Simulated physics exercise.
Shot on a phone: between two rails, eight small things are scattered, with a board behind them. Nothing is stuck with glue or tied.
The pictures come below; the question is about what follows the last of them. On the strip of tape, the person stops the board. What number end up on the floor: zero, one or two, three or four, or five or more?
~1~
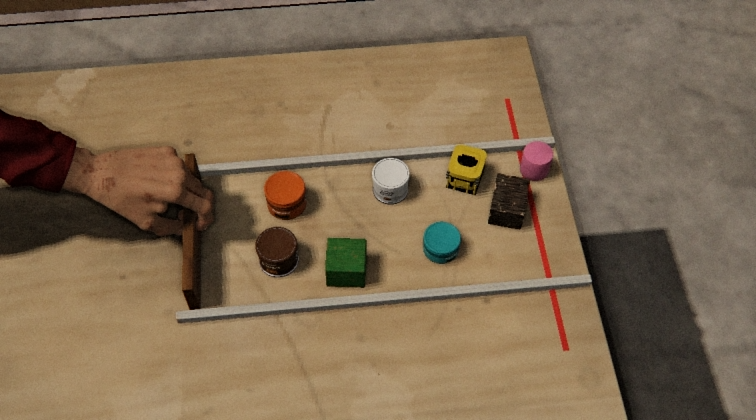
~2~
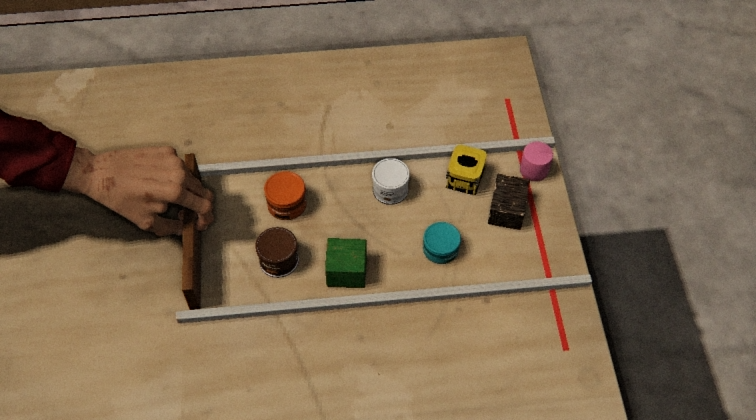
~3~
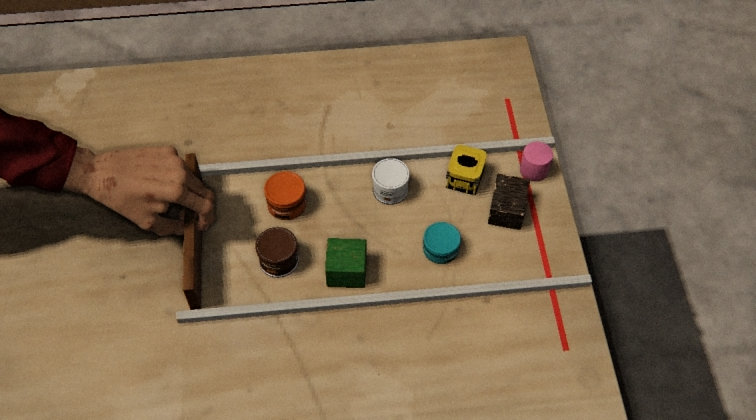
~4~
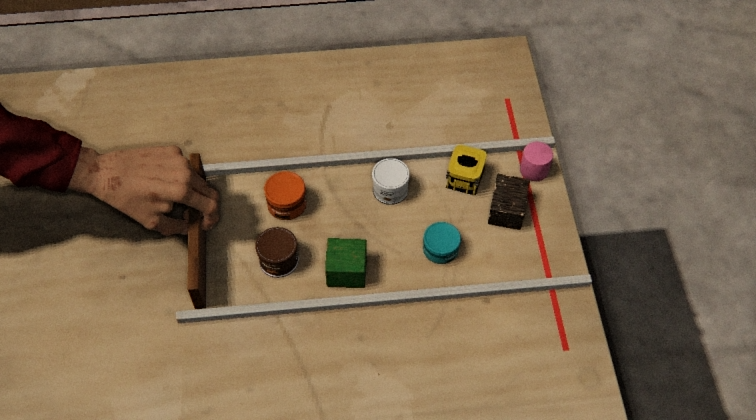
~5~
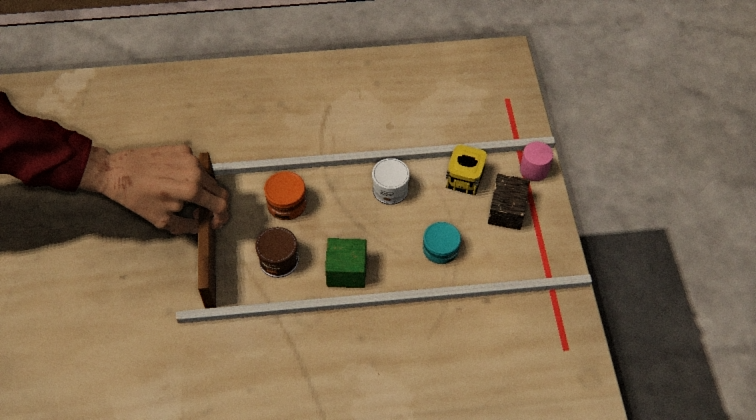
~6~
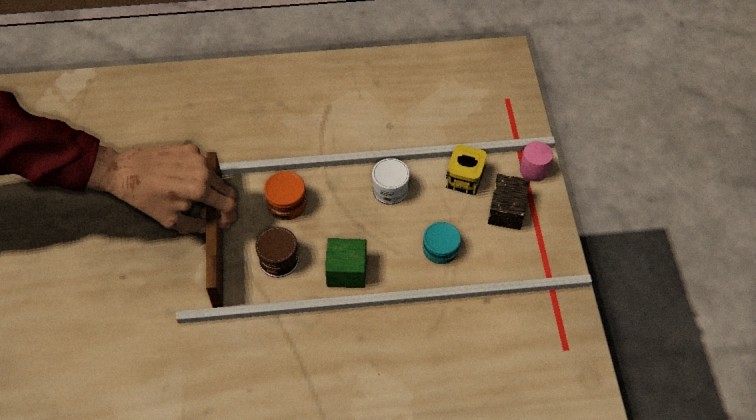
Three to four come down.
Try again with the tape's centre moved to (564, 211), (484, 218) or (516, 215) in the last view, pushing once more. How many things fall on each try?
It would be 8, 0 and 1.
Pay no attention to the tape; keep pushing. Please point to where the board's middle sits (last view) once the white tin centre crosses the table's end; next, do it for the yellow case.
I reckon its middle sits around (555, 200) and then around (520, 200).
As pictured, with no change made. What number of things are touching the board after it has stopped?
Result: 4 in all.
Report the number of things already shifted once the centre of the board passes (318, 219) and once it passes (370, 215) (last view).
The count reaches 3 first and 4 second.
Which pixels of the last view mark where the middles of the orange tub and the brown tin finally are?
About (551, 186), and about (559, 221).
Soon after, none off yet; pink lid at rest near (536, 162); black block at rest near (509, 202); yellow case at rest near (466, 170).
At rest, the number that fall off is three or four; fallen, turquoise tub, yellow case, black block and pink lid.
